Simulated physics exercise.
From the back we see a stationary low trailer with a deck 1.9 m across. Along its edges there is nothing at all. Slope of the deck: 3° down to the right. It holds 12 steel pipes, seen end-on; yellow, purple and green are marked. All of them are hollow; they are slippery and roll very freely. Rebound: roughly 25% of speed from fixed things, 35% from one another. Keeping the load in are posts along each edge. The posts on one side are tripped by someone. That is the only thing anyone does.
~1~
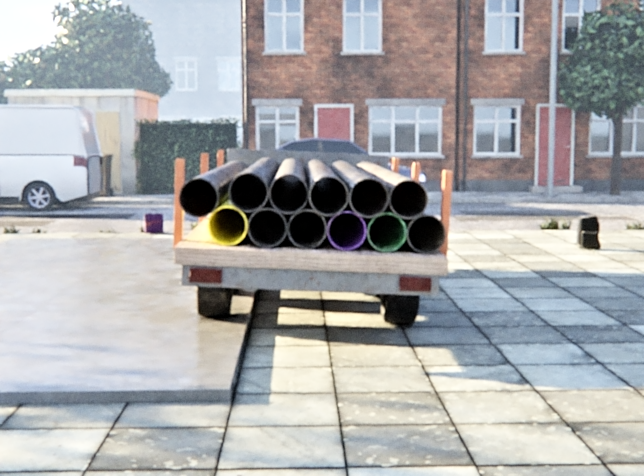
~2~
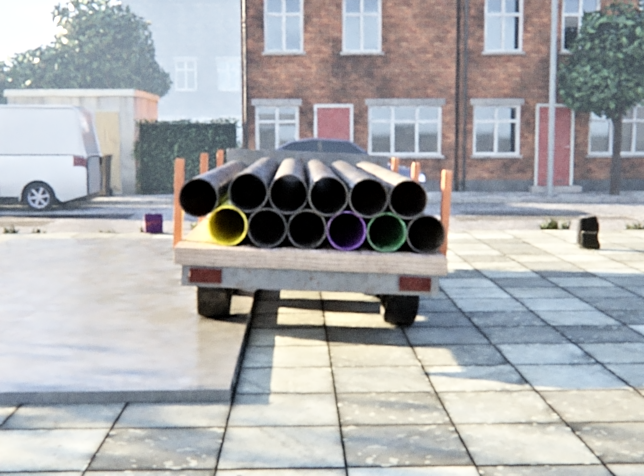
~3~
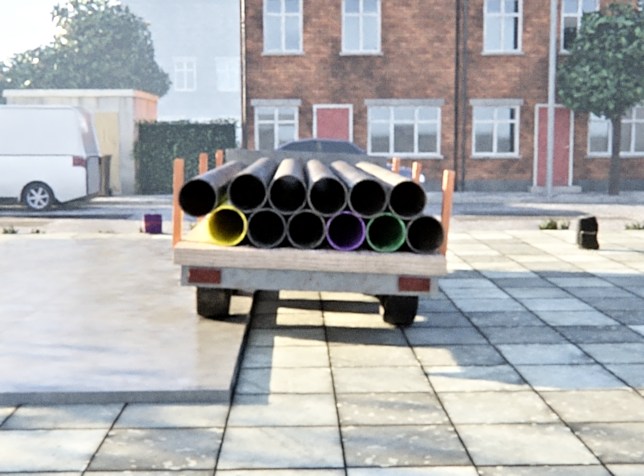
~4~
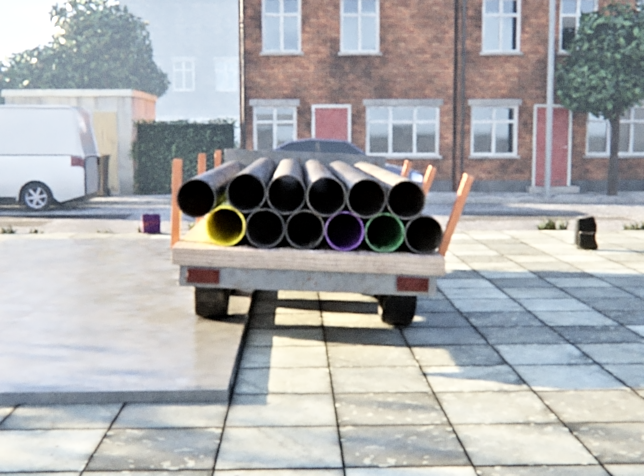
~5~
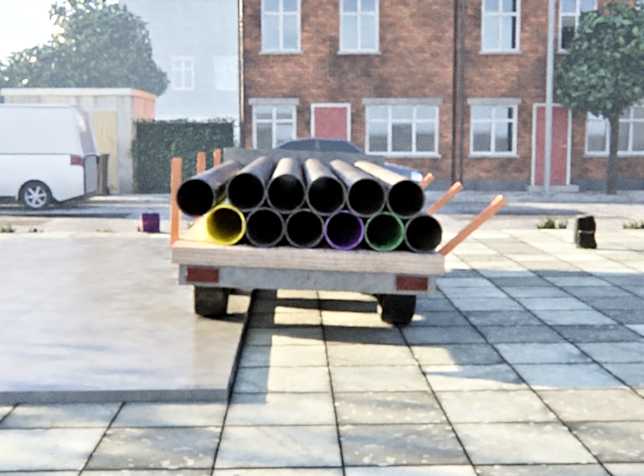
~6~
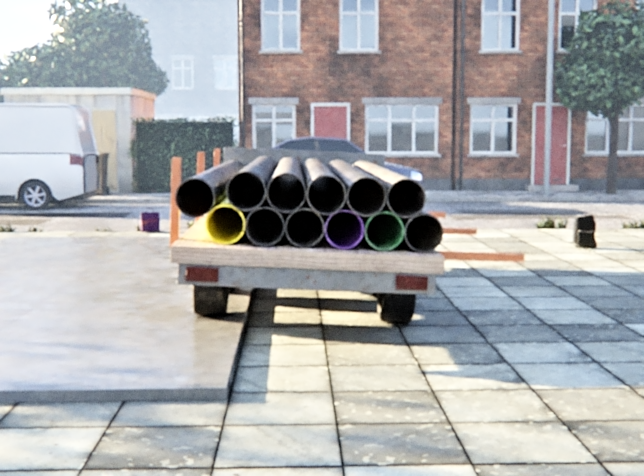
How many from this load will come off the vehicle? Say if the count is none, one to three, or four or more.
The count is four or more.
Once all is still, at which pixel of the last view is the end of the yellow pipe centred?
I'd say somewhere close to (583, 326).
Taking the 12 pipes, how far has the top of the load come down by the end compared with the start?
70 cm.
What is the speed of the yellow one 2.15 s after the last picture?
It's going at around 0.5 m/s.
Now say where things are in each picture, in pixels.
Yellow at (227, 226), purple at (347, 231), green at (387, 233); sides still shut; the deck slopes 3° down to the right; 6 of the 12 make up the bottom layer, in the first frame.
Yellow at (227, 226), purple at (347, 231), green at (387, 233); sides still shut, in the second frame.
Yellow at (226, 227), purple at (346, 232), green at (386, 233); both sides upright, in the third frame.
Yellow at (225, 227), purple at (345, 232), green at (385, 233); right posts out by 15°, tip at (468, 181), in the fourth frame.
Yellow at (225, 226), purple at (344, 231), green at (385, 232); right posts out by 45°, tip at (500, 203), in the fifth frame.
Yellow at (225, 225), purple at (345, 230), green at (385, 232); right posts out by 90°, tip at (518, 258), in the sixth frame.
Then, 2.2 s after the last picture, yellow is on the deck, 90 cm from the right edge, rolling right; purple is on the deck, 5 cm from the right edge, rolling right; green is down on the right; 4 gone from the deck.
Then, 5.2 s after the last picture, yellow is on the ground to the right; purple is down on the right; green is on the ground to the right; 12 gone from the deck.
At rest (7.2 s after the last picture), yellow is down on the right; purple is on the ground to the right; green is on the ground to the right; 12 gone from the deck.
